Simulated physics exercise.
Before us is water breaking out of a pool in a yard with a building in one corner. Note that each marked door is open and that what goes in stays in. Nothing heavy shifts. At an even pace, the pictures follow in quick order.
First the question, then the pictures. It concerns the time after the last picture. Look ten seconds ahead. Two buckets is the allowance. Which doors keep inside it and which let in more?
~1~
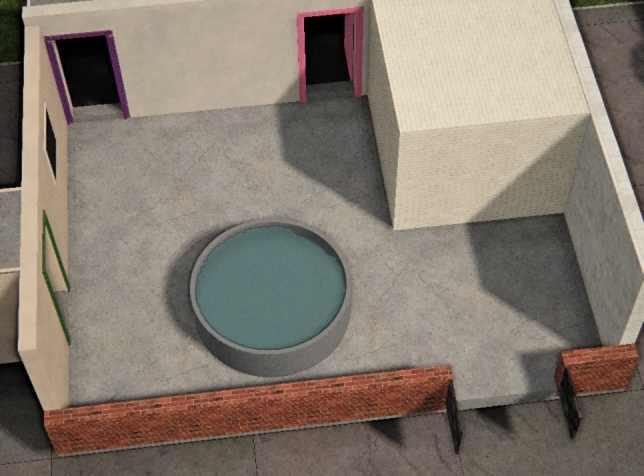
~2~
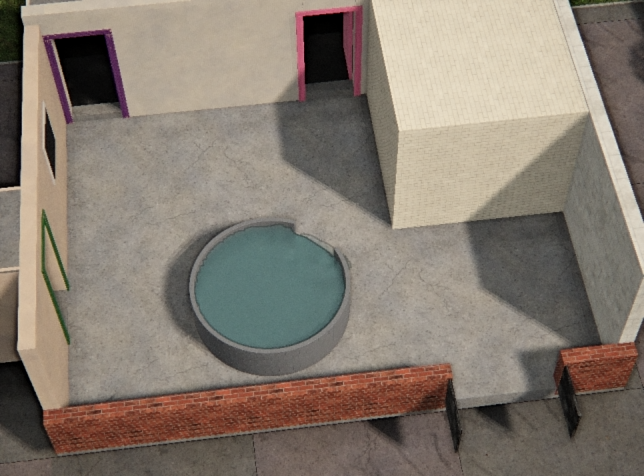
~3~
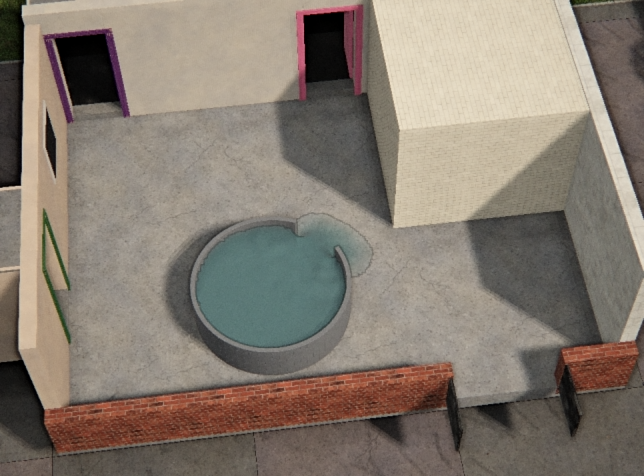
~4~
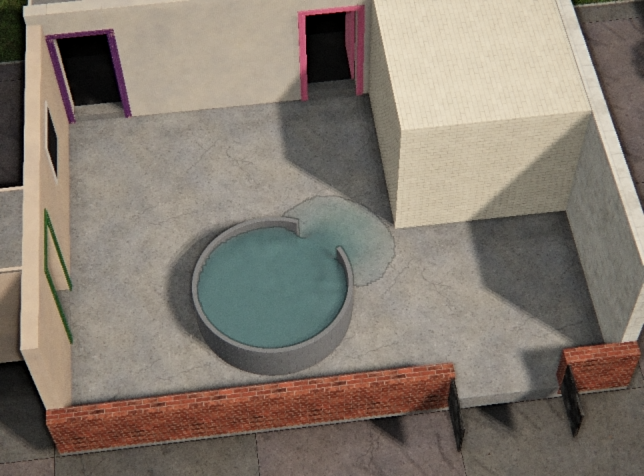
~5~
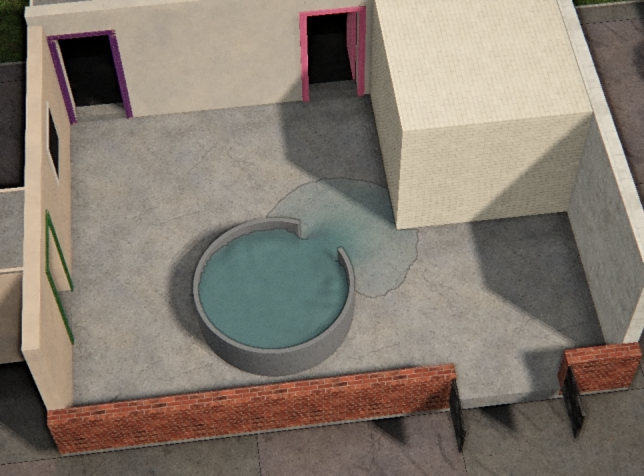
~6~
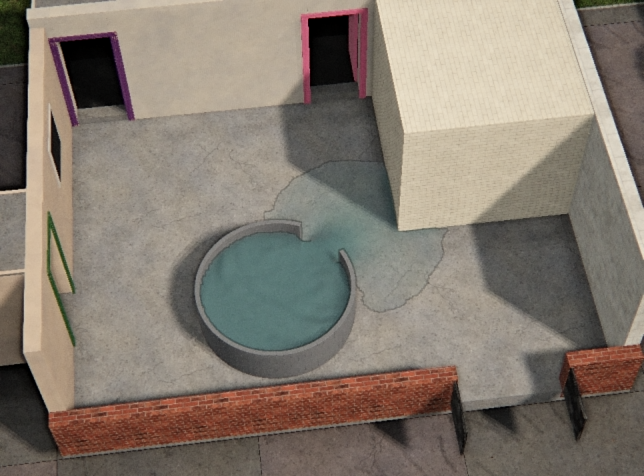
As I see it, the purple door never exceeds two buckets, the green door never exceeds two buckets, the pink door exceeds two buckets.
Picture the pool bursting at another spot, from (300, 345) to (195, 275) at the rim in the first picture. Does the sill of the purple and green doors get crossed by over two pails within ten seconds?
So the purple one breaks the limit and the green one breaks the limit.
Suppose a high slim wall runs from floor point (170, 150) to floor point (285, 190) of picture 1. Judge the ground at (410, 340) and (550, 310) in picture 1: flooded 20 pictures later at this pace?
First spot parched, second spot submerged.
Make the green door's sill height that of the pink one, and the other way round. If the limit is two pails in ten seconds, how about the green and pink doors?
One by one: Green stays under; pink takes more.
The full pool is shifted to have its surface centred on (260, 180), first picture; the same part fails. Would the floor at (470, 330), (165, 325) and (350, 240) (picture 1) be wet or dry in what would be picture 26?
Point by point: Still bare; still bare; swamped.
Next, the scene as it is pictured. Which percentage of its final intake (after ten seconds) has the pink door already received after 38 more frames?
Working it through, I arrive at 100 %.
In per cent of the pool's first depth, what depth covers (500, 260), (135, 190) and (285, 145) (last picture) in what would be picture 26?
Around 4, 0 and 8 percent, in that order.
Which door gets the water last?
That is the green one.
A moment on, water covers 20 % of the floor; the purple door not reached, the green door not reached, the pink door not reached.
Next, water covers 25 % of the floor; the purple door not reached, the green door not reached, the pink door over two buckets in.
Then, water covers 40 % of the floor; the purple door not reached, the green door not reached, the pink door far over two buckets in.
Later, water covers 70 % of the floor; the purple door wet at the sill, nothing in, the green door wet at the sill, nothing in, the pink door far over two buckets in.
In the end, water covers 100 % of the floor; the purple door wet at the sill, nothing in, the green door wet at the sill, nothing in, the pink door far over two buckets in.
